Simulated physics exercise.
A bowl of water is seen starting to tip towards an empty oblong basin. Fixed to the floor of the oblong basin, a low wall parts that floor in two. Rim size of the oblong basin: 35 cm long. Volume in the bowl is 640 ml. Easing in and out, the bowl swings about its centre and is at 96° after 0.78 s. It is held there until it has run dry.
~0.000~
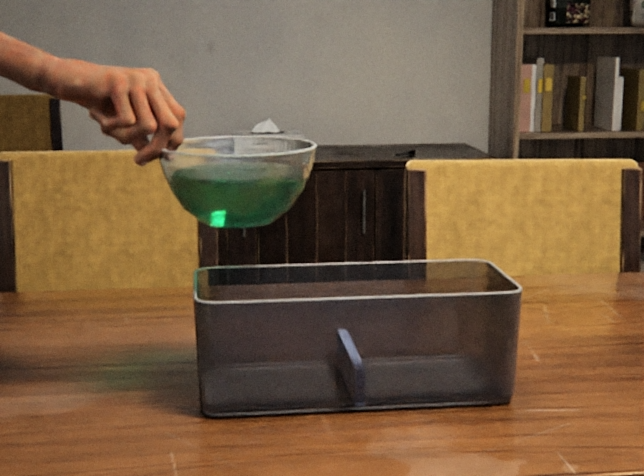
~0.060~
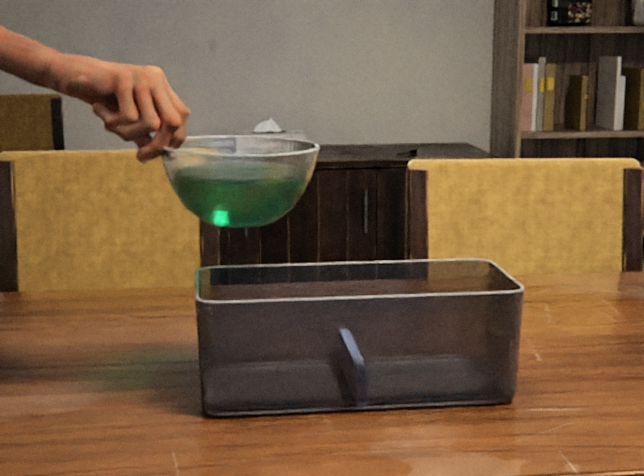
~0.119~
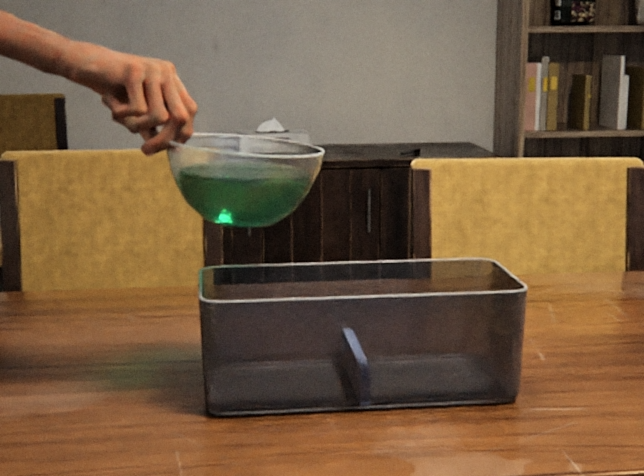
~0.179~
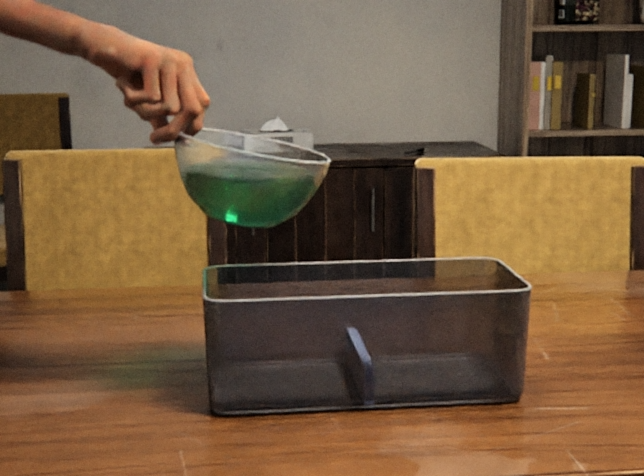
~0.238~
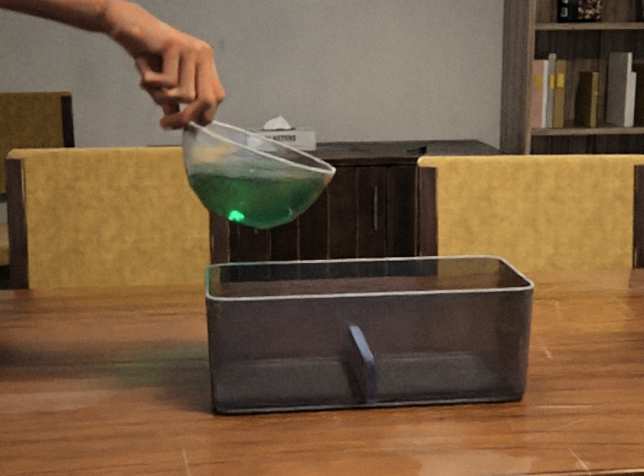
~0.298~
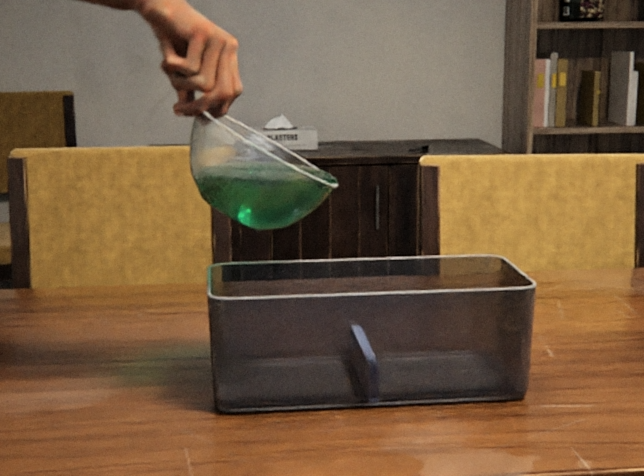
A hand tilting a clear bowl of green liquid rightward above an empty, divided rectangular container on a wooden table.
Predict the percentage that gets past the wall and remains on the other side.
The other side holds about 58 % in the end.
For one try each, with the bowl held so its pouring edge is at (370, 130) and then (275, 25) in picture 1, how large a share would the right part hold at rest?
First 90, then 40 per cent.
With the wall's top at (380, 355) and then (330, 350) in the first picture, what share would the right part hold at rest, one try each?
Respectively 15 and 80 %.
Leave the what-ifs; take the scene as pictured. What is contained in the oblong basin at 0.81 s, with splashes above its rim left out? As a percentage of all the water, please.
Near 96 in a hundred.
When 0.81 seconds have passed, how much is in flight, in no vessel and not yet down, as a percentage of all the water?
I'd say some 3 per cent is in the air.
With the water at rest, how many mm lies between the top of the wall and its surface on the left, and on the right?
Left: Roughly 32 mm; right: Roughly 28 mm.
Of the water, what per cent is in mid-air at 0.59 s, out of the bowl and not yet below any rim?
Around 28 in a hundred.
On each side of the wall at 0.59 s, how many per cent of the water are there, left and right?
Left roughly 10 per cent, right roughly 34.
After 0.59 s the tilt is 83° and 29 per cent is still to pour, 9 is left of the wall and 33 right of it.
After 0.81 s the tilt is 96° and 2 per cent is still to pour, 37 is left of the wall and 58 right of it.
After 1.03 s the tilt is 96° and 0 per cent is still to pour, 42 is left of the wall and 58 right of it.
After 1.28 s the tilt is 96° and 0 per cent is still to pour, 42 is left of the wall and 58 right of it.
In the end 42 per cent lies left of the wall, 58 right of it and 0 outside.
